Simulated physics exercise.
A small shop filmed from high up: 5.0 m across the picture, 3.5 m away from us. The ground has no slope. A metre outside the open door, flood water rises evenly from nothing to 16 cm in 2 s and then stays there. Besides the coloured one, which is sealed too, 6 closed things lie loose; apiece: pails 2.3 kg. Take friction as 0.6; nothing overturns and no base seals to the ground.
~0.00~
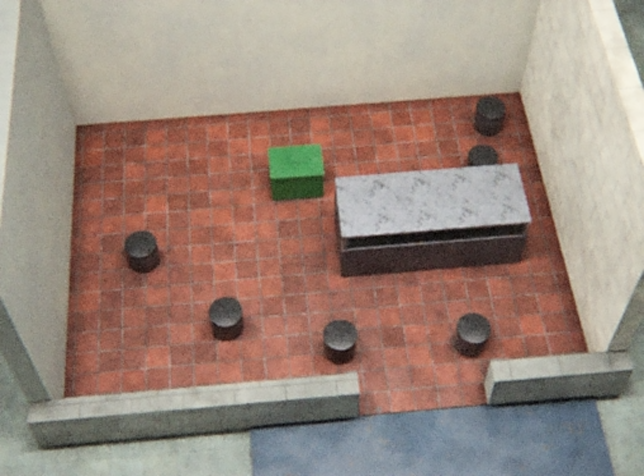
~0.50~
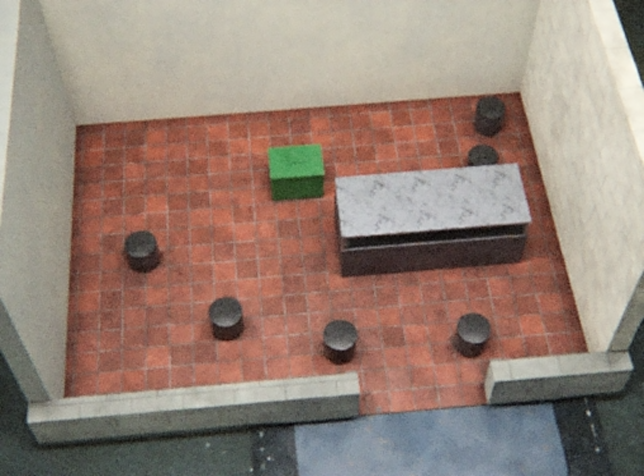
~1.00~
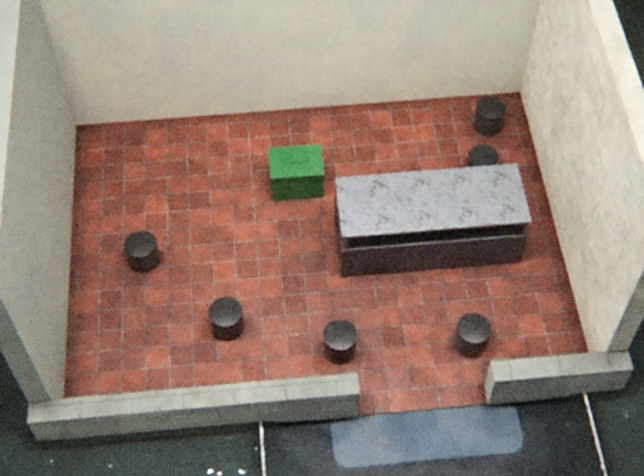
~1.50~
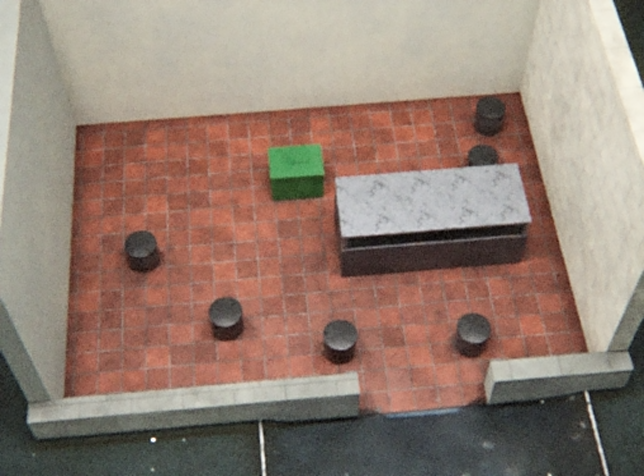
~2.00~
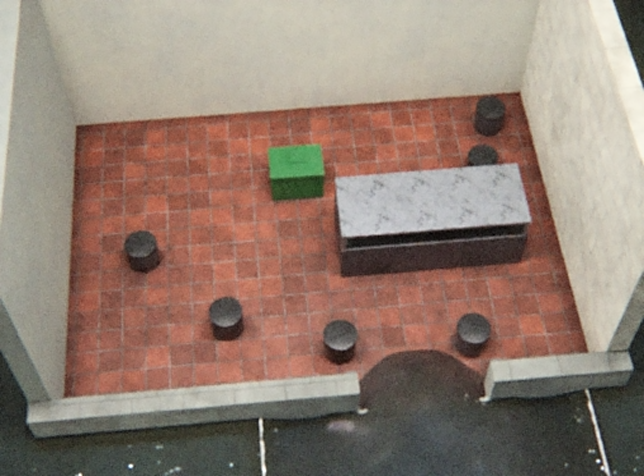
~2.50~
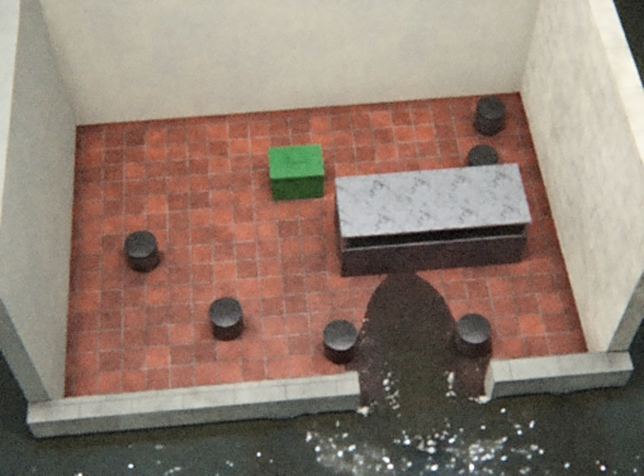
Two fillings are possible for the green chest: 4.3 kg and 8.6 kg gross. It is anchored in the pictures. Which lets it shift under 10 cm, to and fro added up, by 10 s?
Verdict: The lower weight is enough.
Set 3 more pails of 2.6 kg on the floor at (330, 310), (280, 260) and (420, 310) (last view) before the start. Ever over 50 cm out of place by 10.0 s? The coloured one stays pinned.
In that order: Past it, past it, over.
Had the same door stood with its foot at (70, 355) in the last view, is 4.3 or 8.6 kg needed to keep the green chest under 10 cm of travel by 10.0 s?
Then neither weight holds it.
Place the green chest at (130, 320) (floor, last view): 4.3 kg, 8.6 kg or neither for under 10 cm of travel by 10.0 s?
Neither is enough.
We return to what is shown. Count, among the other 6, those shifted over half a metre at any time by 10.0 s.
That makes 5.
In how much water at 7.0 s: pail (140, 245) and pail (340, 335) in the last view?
About 4 and 2 cm.
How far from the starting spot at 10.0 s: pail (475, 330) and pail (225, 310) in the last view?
In that order: 100 cm, 100 cm.
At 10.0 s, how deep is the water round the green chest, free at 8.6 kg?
About 3 cm.
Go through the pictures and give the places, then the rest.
The first frame shows the green chest at (296, 161) rests on the ground; 0.0 m2 under water; 0 of 7 have shifted.
The second frame shows the green chest at (296, 161) rests on the ground; water covers 0.0 m2; 0 of 7 have shifted.
The third frame shows the green chest at (296, 161), on the bottom; 0.0 m2 under water; 0 of 7 have shifted.
The fourth frame shows the green chest at (296, 161) rests on the ground; water covers 0.0 m2; 0 of 7 have shifted.
The fifth frame shows the green chest at (296, 161) rests on the ground; 0.3 m2 under water; 0 of 7 have shifted.
The sixth frame shows the green chest at (296, 161) rests on the ground; 1.1 m2 under water; 0 of 7 have shifted.
After 3.5 s the green chest would be 0 cm from its start with 4.3 kg and 0 cm from its start with 8.6 kg; 0 cm of water round it then.
After 4.5 s the green chest would be 0 cm from its start with 4.3 kg and 0 cm from its start with 8.6 kg; 0 cm of water round it then.
After 7.0 s the green chest would be 0 cm from its start with 4.3 kg and 0 cm from its start with 8.6 kg; 1 cm of water round it then.
After 10.0 s the green chest would be 3 cm from its start with 4.3 kg and 0 cm from its start with 8.6 kg; 3 cm of water round it then.
